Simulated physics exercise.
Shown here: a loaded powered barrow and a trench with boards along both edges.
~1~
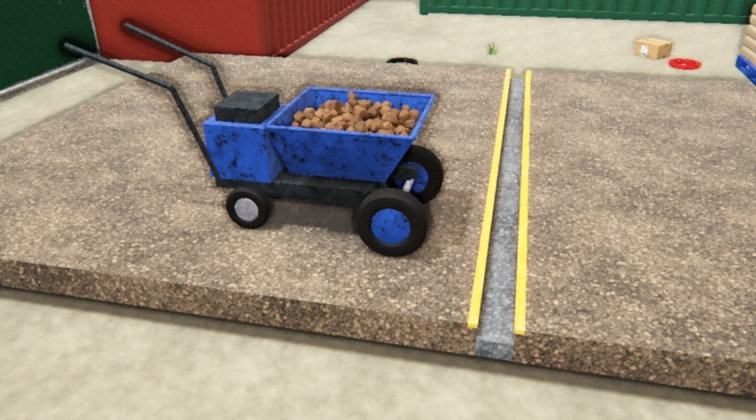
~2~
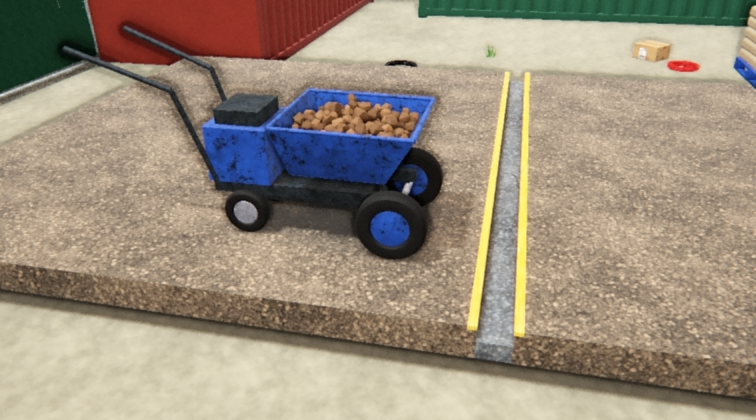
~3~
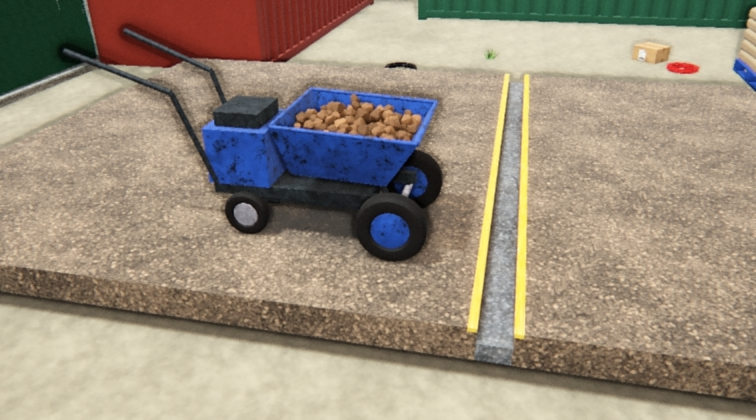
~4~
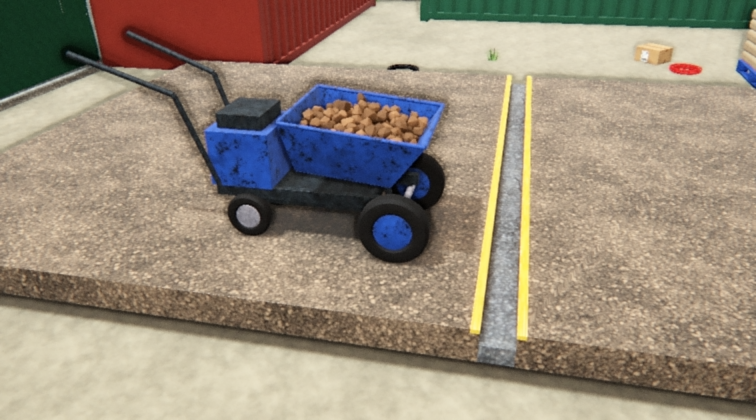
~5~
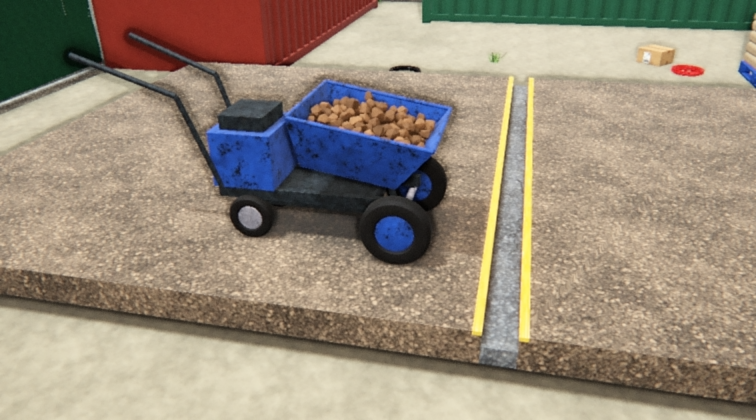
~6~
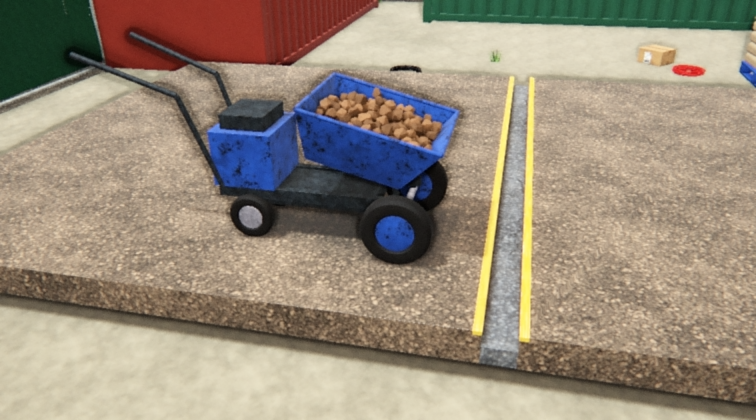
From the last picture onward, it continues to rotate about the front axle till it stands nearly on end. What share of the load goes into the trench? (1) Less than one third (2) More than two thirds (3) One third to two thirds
One third to two thirds (3).
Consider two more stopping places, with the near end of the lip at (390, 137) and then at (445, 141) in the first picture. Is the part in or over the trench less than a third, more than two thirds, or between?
Try one, in the middle band; try two, under a third.
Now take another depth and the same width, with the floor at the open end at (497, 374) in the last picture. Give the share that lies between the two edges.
About 60 %.
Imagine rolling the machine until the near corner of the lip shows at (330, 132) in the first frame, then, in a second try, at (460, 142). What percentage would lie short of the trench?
Roughly 70 per cent, then roughly 0 per cent.
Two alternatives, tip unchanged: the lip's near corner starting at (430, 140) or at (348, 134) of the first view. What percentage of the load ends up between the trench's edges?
You'd see around 30 per cent the first time and around 30 per cent the second.
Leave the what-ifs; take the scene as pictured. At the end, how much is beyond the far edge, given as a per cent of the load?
50 %.
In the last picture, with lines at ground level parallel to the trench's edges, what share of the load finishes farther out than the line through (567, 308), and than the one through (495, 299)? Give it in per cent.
The first gives 20 %, the second 80 %.
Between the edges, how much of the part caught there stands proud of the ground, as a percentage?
About 50 in a hundred.
Soon after the last picture, skip tipped steeply; all in the skip.
A little later, skip tipped steeply; most in the skip; a small part in or heaped over the trench; a small part beyond it; a stray few falling.
Later still, skip tipped right over; about a quarter in the skip; a stray few short of the trench; about a third in or heaped over the trench; about a third beyond it.
By the end, skip tipped right over; a small part short of the trench; about half in or heaped over the trench; about half beyond it.
